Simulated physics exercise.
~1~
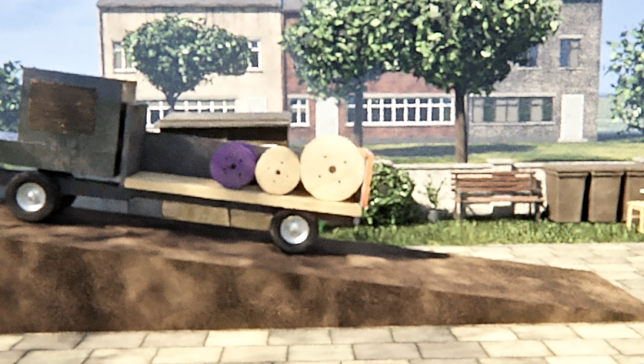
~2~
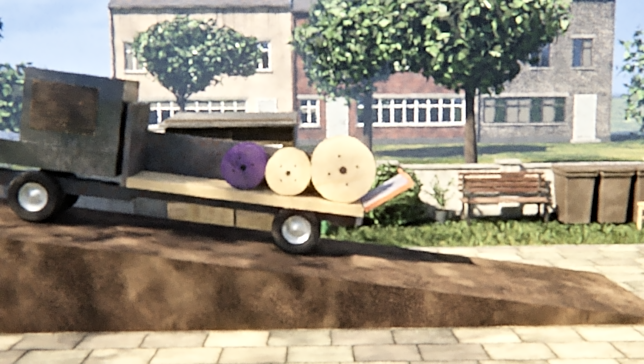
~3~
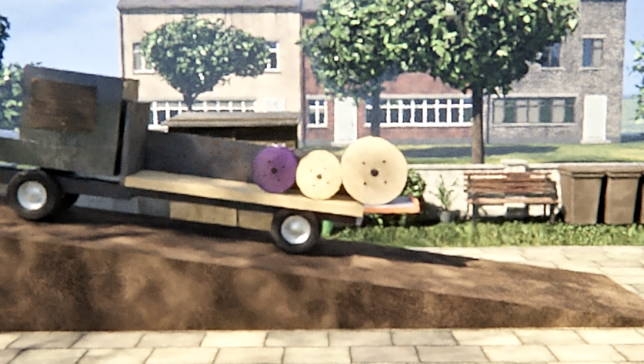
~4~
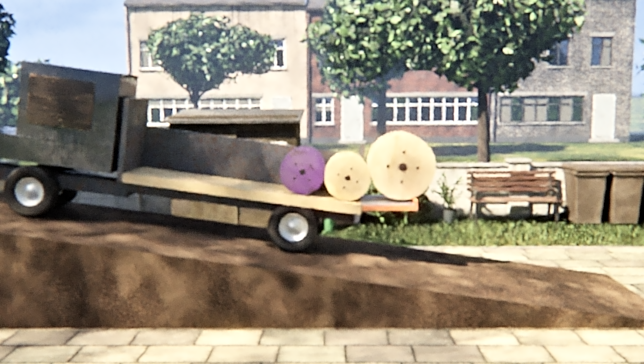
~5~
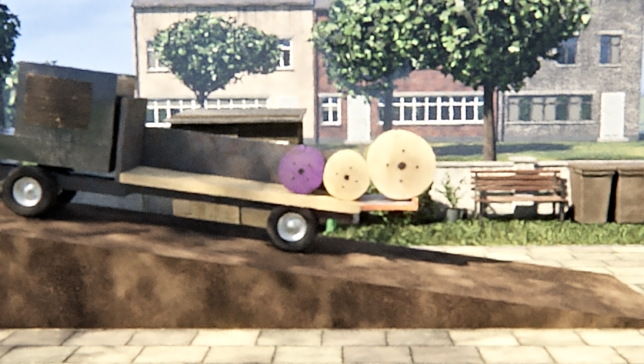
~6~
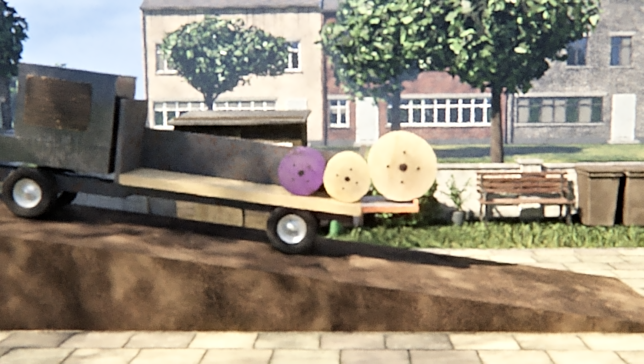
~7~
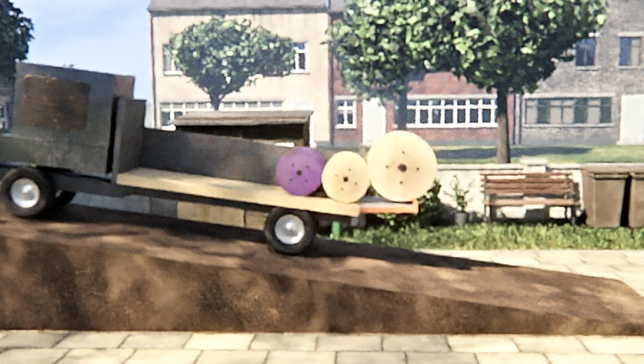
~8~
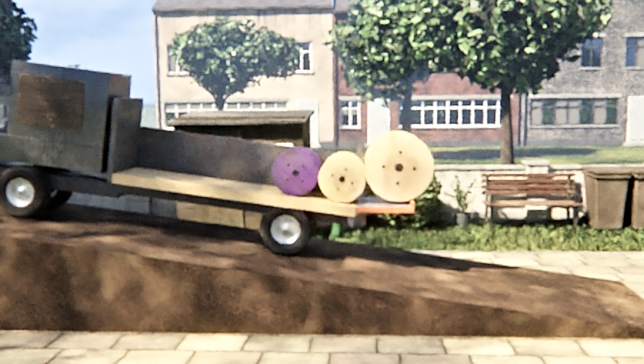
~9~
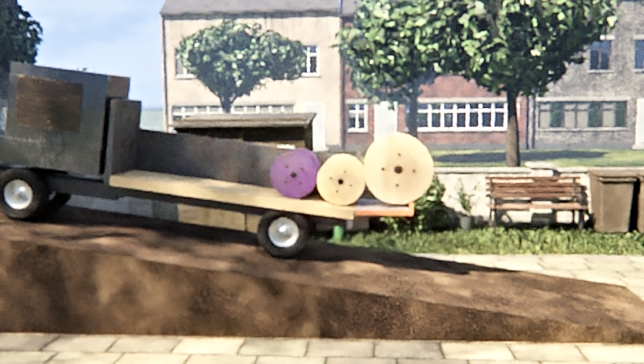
A pick-up stood nose-up on a dirt ramp as its tailgate dropped open, and a purple reel and two cream ones rolled right along the bed, stopping together at the back with the purple one still on the bed and none fallen off.
